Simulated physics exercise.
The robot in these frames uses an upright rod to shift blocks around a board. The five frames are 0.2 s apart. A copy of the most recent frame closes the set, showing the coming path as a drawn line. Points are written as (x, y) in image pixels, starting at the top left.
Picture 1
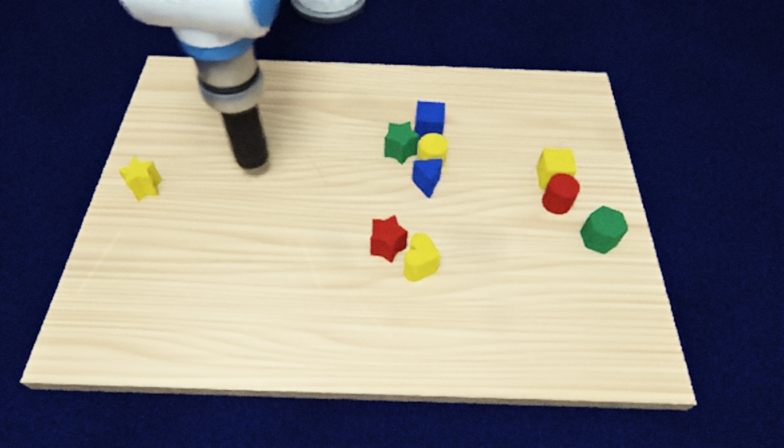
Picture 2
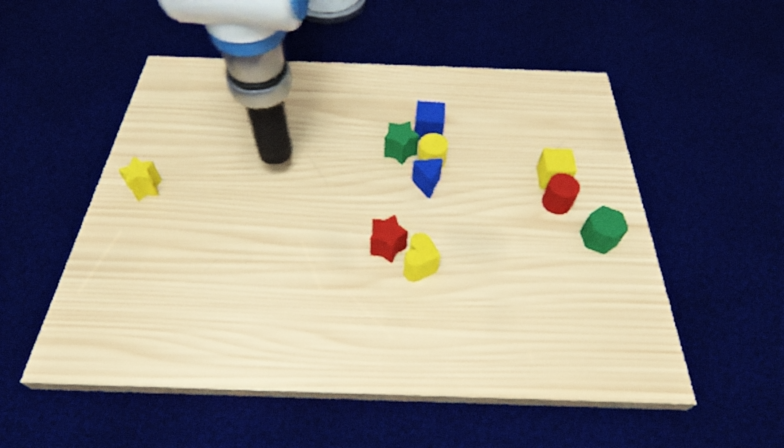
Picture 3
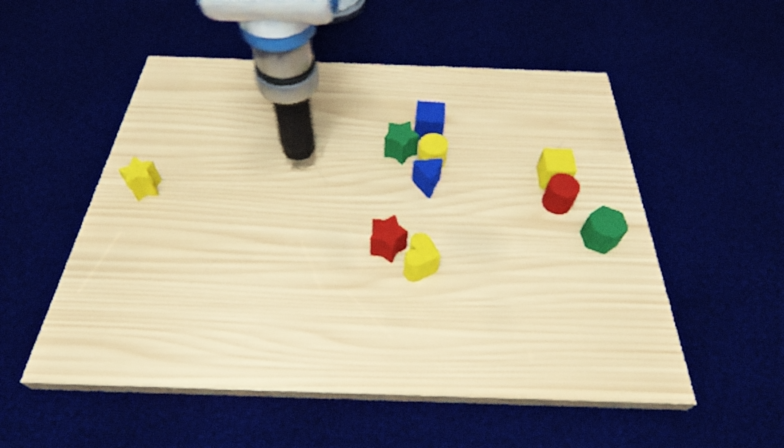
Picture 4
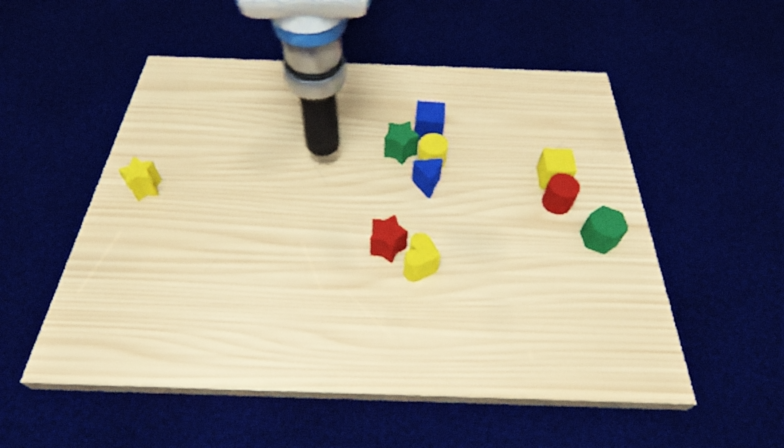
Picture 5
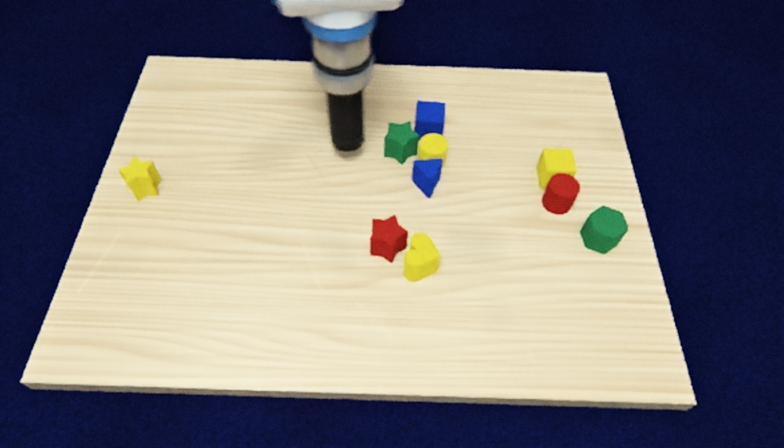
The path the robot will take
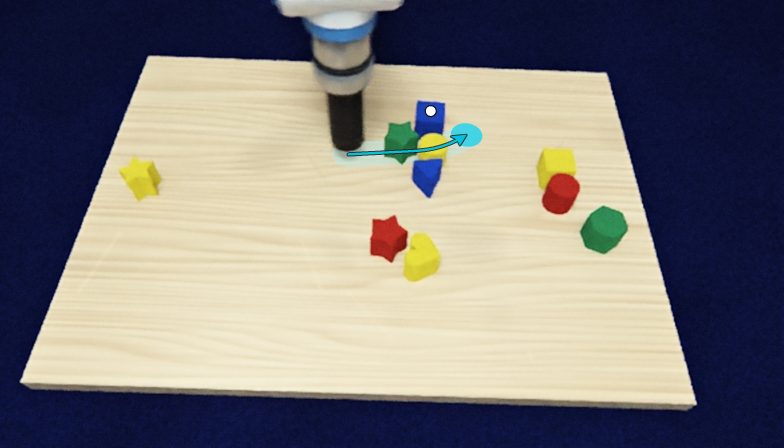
A robot arm with a dark upright rod moved steadily to the right across the upper part of a wooden board, nearing a green star in a small cluster, while all the colored blocks stayed still.
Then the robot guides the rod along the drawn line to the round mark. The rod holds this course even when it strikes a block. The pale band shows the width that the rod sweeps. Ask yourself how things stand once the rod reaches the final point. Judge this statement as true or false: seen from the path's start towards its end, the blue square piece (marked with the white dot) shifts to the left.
True
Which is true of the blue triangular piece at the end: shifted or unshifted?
By then it is still where it was.
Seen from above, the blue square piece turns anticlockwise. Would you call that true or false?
Verdict: True.
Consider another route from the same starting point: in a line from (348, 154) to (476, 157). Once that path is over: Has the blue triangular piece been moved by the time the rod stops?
It seems not.
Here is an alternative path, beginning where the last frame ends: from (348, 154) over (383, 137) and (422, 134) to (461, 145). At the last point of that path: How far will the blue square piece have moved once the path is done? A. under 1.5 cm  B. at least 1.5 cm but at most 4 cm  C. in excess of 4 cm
C
Path on the board, from (348, 154) through (390, 152) and (432, 149) to (467, 135); the dot is on the blue square piece.
On the path given first. One third of the way, rod at (391, 138); green star at (421, 132), turned 15° anticlockwise; blue square piece at (438, 109); yellow round block at (444, 145).
Two thirds of the way, rod at (434, 134); green star at (464, 132); blue square piece at (452, 106), turned 60° anticlockwise; yellow round block at (484, 149).
At the end, rod at (469, 120); green star at (500, 130), turned 50° clockwise; blue triangular piece in place; blue square piece at (464, 93), turned 120° anticlockwise; yellow round block at (500, 151).
